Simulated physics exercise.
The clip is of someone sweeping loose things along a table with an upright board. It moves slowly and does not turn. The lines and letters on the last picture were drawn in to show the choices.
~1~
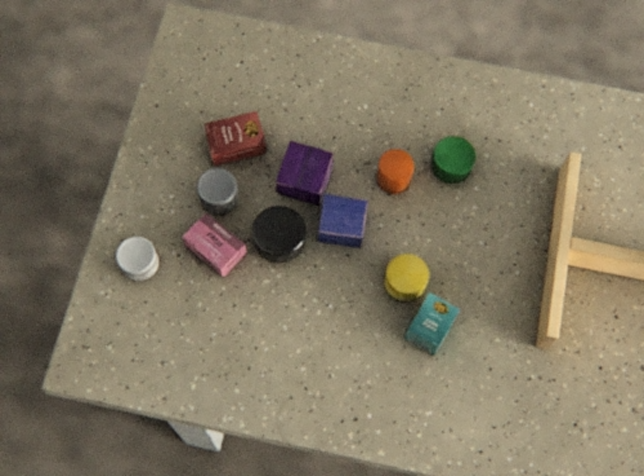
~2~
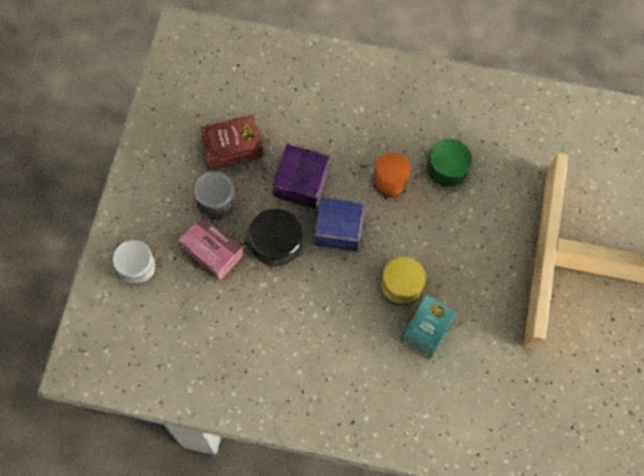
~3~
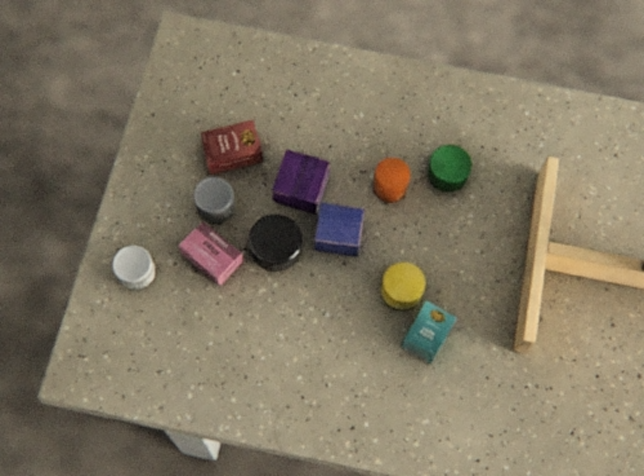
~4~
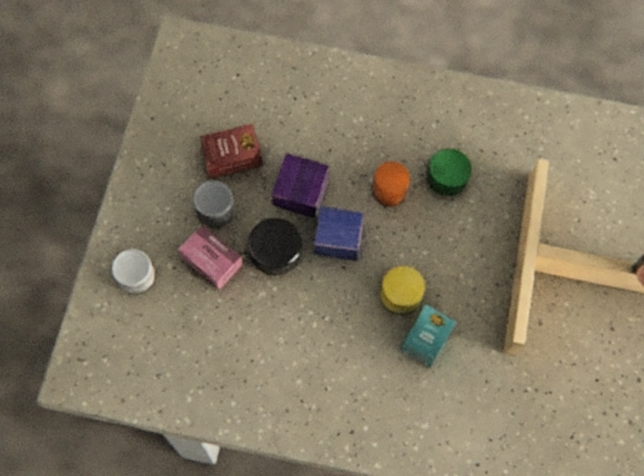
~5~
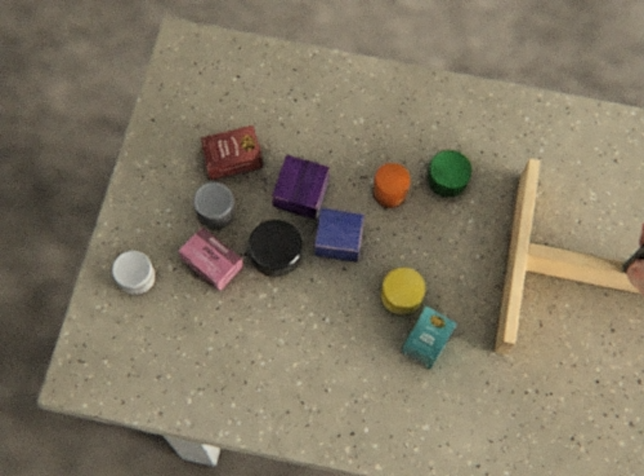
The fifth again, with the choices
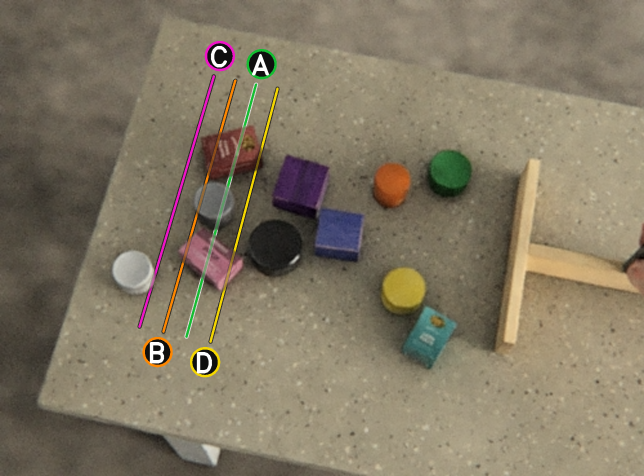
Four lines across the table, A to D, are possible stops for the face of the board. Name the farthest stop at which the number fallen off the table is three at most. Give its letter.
Line C.
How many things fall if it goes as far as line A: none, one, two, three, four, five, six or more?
In all, none.
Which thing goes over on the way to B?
The red packet.
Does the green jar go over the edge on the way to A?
By then, no.
On the copy, A at (223, 203); B at (201, 199); C at (179, 194); D at (246, 208).
On C. First, board (397, 222); turquoise packet (378, 346); green jar (383, 153).
Then, board (275, 197); white jar (120, 281); red packet (175, 132).
Finally, board (179, 178); red packet over the edge; white jar (76, 284); one fallen.
By contrast, A is within the limit but short; B is within the limit but short; D is within the limit but short.
